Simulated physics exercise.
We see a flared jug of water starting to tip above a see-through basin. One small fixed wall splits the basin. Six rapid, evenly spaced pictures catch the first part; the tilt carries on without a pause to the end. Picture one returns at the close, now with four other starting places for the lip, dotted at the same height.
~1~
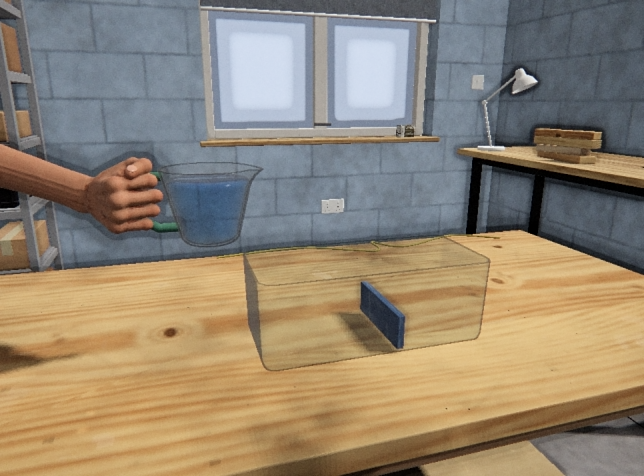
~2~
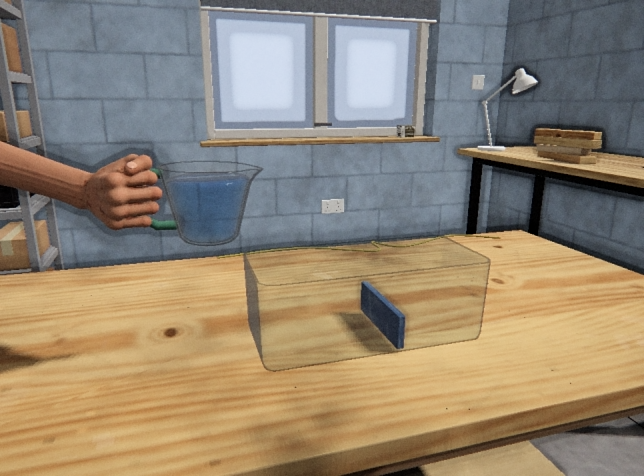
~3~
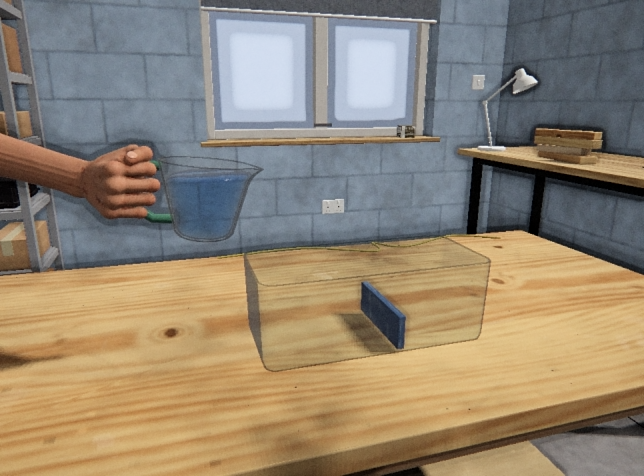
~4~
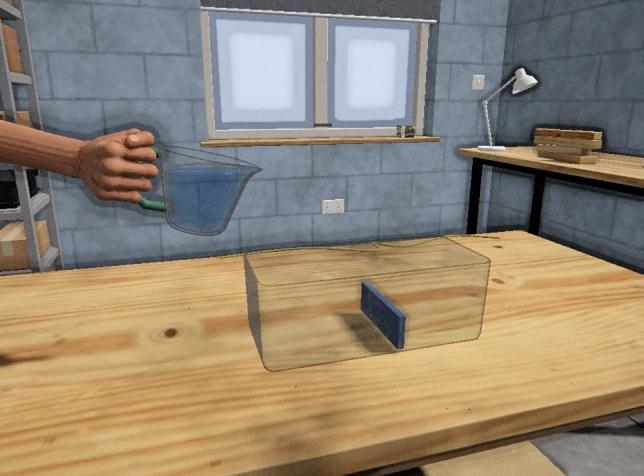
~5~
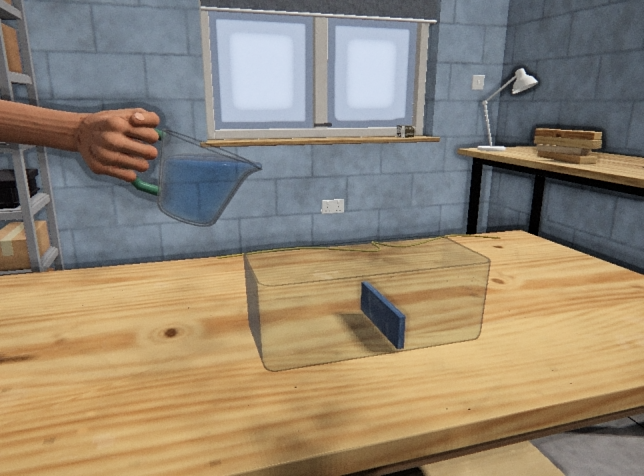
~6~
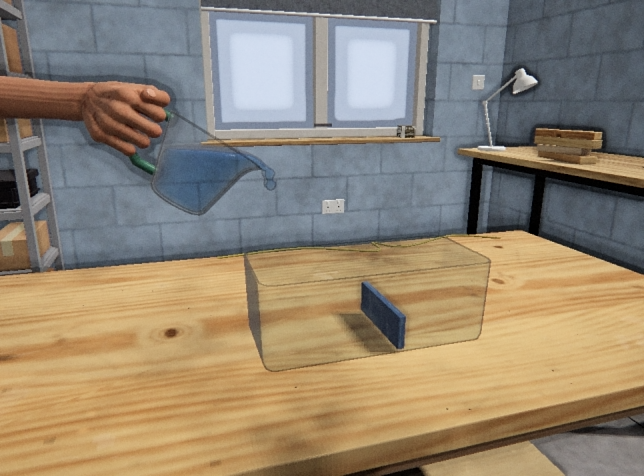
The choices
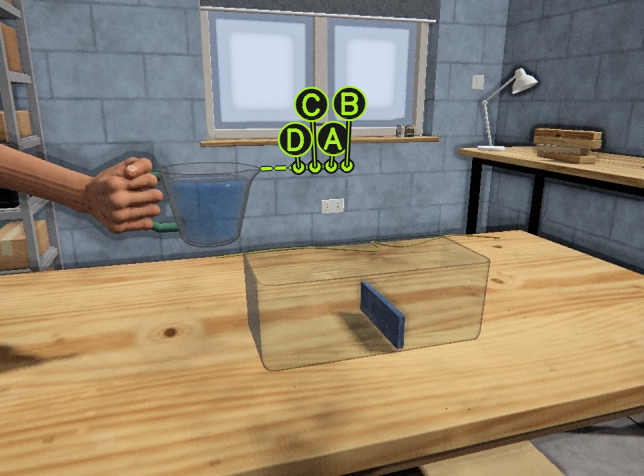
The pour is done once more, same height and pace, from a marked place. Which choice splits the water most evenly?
Place C does it best.
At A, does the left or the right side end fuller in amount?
The right side.
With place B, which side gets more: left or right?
The right side.
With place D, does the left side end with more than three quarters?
Yes.
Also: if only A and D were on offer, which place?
Here it is place A.
In lime, A at (331, 166); B at (346, 165); C at (315, 166); D at (298, 167).
With A, about 15 % ends left of the wall and 84 % right of it.
With B, about 7 % ends left of the wall and 92 % right of it.
With C, about 57 % ends left of the wall and 41 % right of it.
With D, about 94 % ends left of the wall and 3 % right of it; 3 % is lost outside.
